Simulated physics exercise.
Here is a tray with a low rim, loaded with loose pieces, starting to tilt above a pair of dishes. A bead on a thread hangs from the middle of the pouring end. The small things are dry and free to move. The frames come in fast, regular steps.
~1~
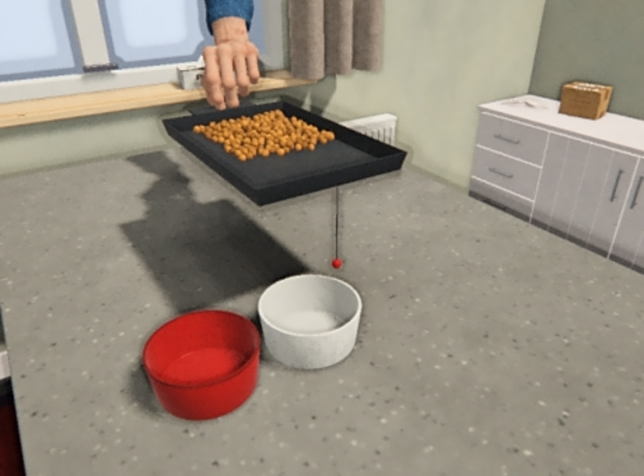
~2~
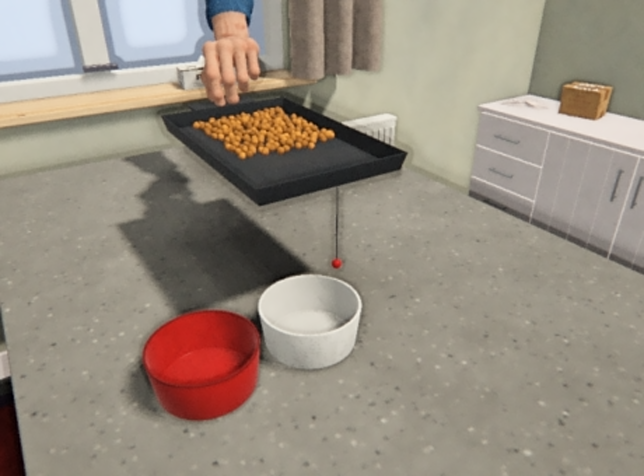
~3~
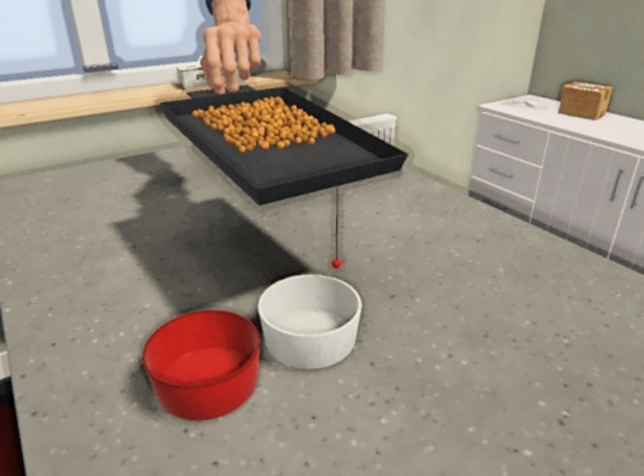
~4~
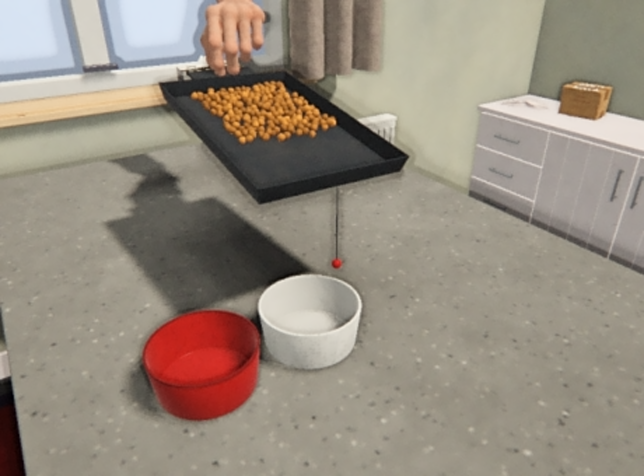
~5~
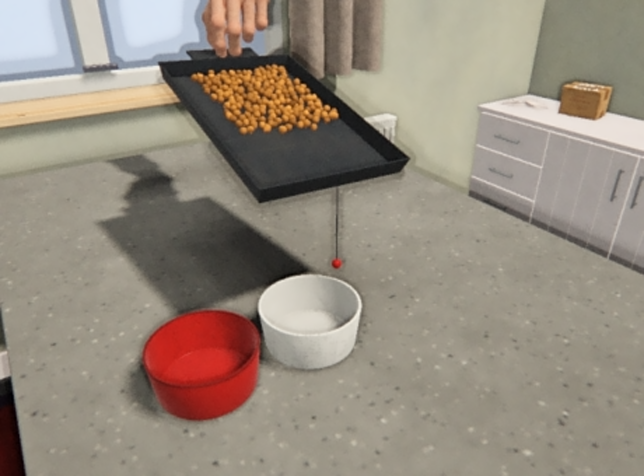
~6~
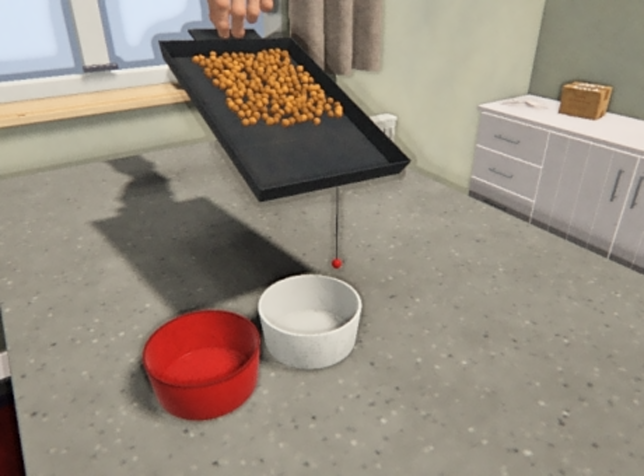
A hand raises the far end of a dark tray of chickpeas above two dishes.
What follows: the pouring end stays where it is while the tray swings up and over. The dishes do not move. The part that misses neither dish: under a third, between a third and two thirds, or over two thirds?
They take under a third between them.
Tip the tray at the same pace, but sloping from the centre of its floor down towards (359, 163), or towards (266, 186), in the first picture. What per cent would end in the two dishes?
In turn 0 and 60 in a hundred.
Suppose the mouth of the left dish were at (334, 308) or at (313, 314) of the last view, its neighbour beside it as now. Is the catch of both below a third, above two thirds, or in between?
First over two thirds, then more than two thirds.
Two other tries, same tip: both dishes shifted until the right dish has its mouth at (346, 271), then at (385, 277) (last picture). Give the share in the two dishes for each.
Near 20 % and 70 %.
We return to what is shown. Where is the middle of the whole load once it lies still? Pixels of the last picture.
At about (409, 324).
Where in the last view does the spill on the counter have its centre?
Near (424, 326).
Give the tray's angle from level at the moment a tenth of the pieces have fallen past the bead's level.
Roughly 70°.
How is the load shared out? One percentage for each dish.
Left dish: 0 %, right dish: 10 %.
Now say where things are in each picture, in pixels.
Corners of the pouring end (258, 186) and (401, 152), level; middle of the load (265, 132), roasted chickpeas; left dish (227, 395); right dish (338, 346); bead on its thread (337, 264), in the first frame.
Corners of the pouring end (259, 186) and (402, 152), level; middle of the load (265, 129), in the second frame.
Corners of the pouring end (259, 186) and (402, 153), tipped barely, lowest at the right corner; middle of the load (265, 121), in the third frame.
Corners of the pouring end (261, 185) and (403, 155), tipped a little, lowest at the right corner; middle of the load (266, 108), in the fourth frame.
Corners of the pouring end (262, 185) and (404, 157), tipped clearly, lowest at the right corner; middle of the load (267, 96), in the fifth frame.
Corners of the pouring end (263, 185) and (405, 159), tipped clearly, lowest at the right corner; middle of the load (270, 83); left dish (227, 395); right dish (338, 346), in the sixth frame.
Just after the last frame, tray tipped steeply; the larger part on the tray; roughly a quarter in the air.
A moment on, tray tipped past a quarter turn; roughly half on the tray; just a few in the right dish; roughly half outside both; just a few in the air.
Further on, tray tipped past a quarter turn; about a tenth in the right dish; the larger part outside both.
When it is over, tray tipped past a quarter turn; not one in the left dish; about a tenth in the right dish; the larger part outside both.
